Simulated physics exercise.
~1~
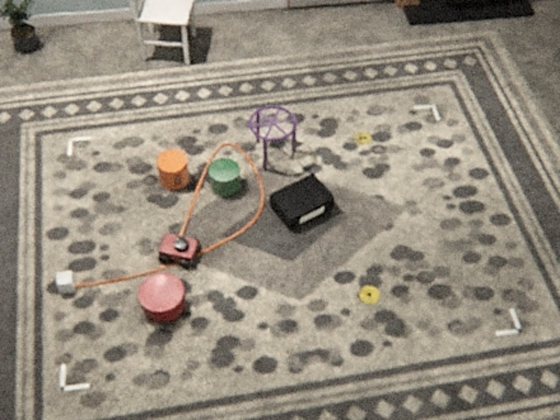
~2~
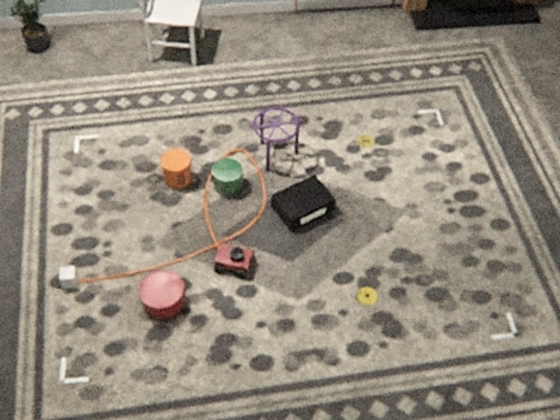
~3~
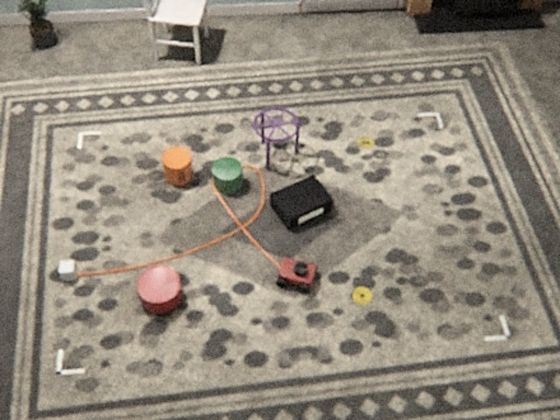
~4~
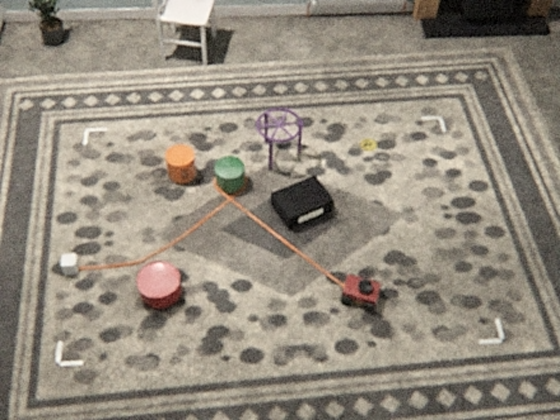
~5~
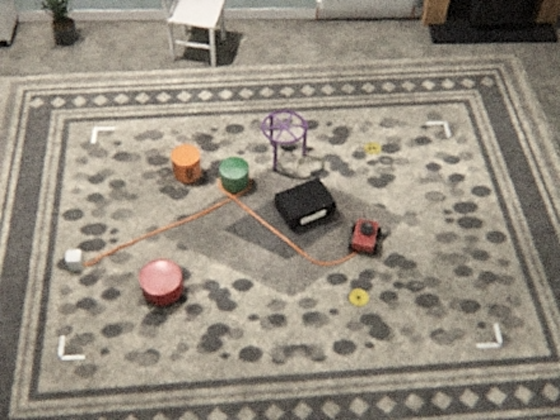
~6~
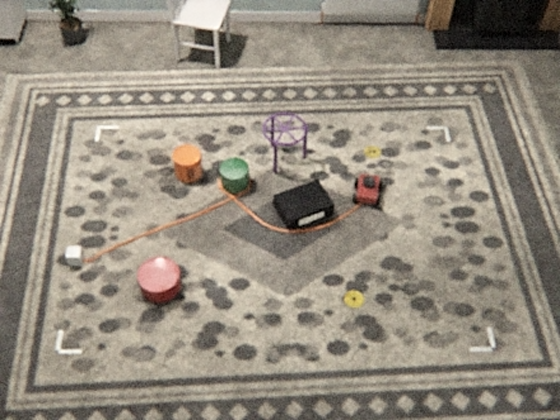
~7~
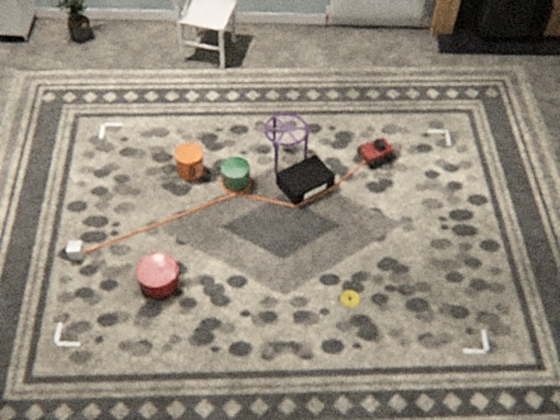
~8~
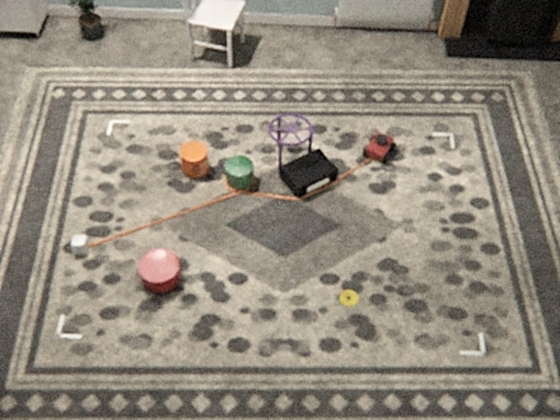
A patterned grey living-room rug with white tape corners is seen from above, the view drifting slightly sideways. A small red cart trails an orange lead from a white block at the left, looping near a green tub. An orange bucket and purple stool stand behind, a red bin in front, and a black carton near the centre. The cart drives right to a yellow mark, straightening the loop, then turns and moves up towards the other mark. The lead tightens against the carton and drags it slightly up. The cart stops at the upper right, the lead still attached.
